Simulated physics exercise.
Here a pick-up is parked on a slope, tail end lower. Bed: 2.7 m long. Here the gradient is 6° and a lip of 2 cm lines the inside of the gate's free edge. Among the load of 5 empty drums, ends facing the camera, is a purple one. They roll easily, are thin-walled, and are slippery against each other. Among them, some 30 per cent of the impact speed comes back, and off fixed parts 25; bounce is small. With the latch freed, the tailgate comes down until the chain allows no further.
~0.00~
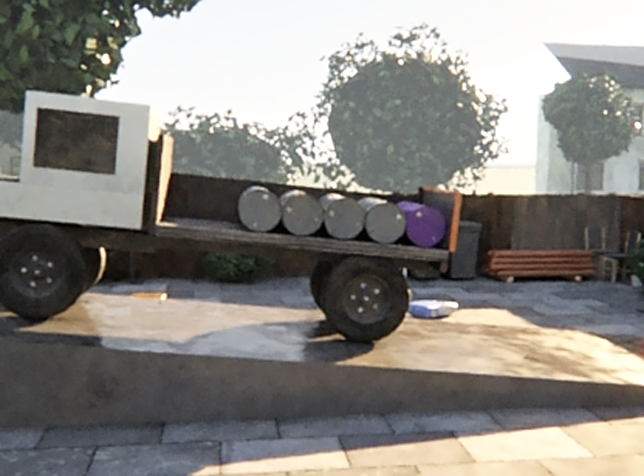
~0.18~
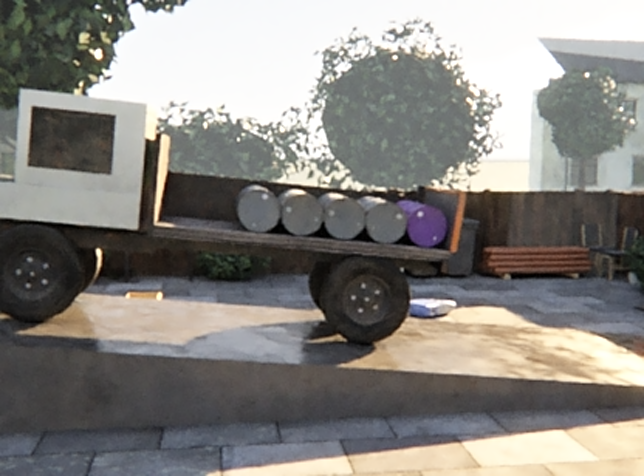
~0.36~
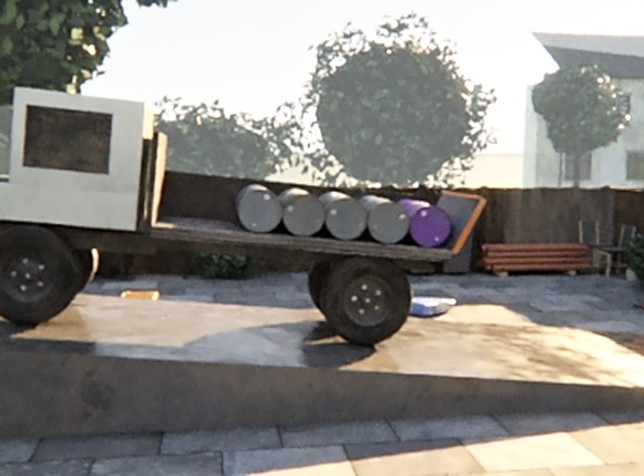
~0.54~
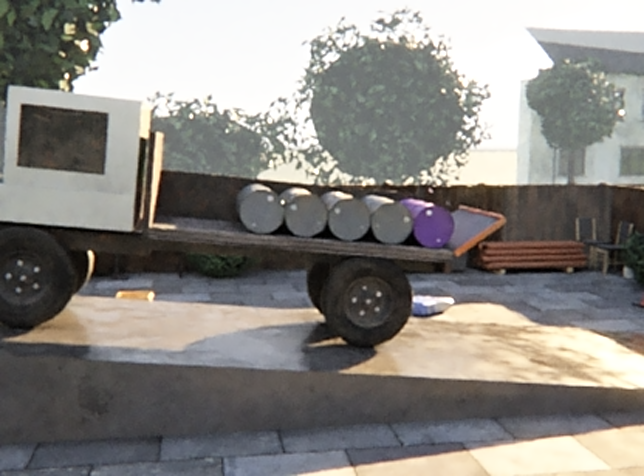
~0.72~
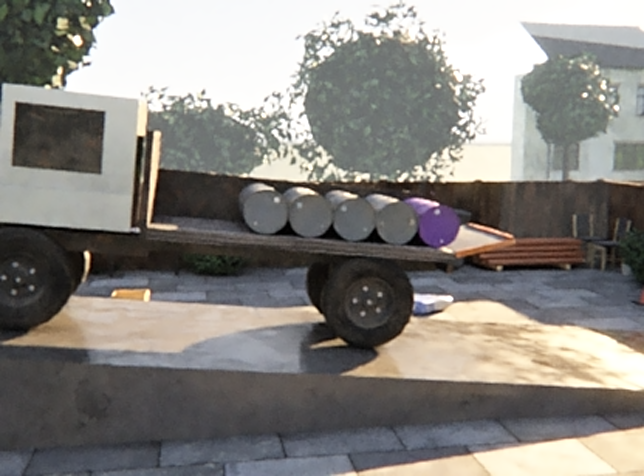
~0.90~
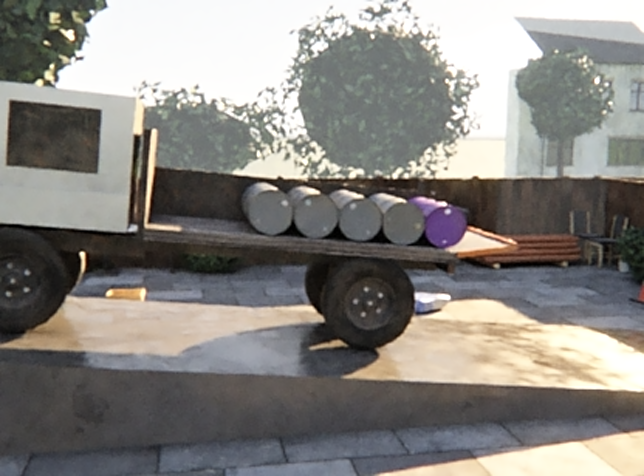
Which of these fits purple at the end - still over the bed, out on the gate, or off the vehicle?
At the end, purple is out on the gate.
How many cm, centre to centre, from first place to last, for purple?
Result - purple: 60.
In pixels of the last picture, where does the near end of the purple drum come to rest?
Around (495, 222).
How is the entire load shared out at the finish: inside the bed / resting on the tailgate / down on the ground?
That gives 4, then 1, then 0.
After 1.2 s, purple is on the gate, 5 cm past the hinge, rolling right; 0 gone off the back.
After 1.4 s, purple is on the gate, 10 cm past the hinge, rolling right; 0 gone off the back.
At rest (2.9 s), purple is on the gate, 40 cm past the hinge; 0 gone off the back.
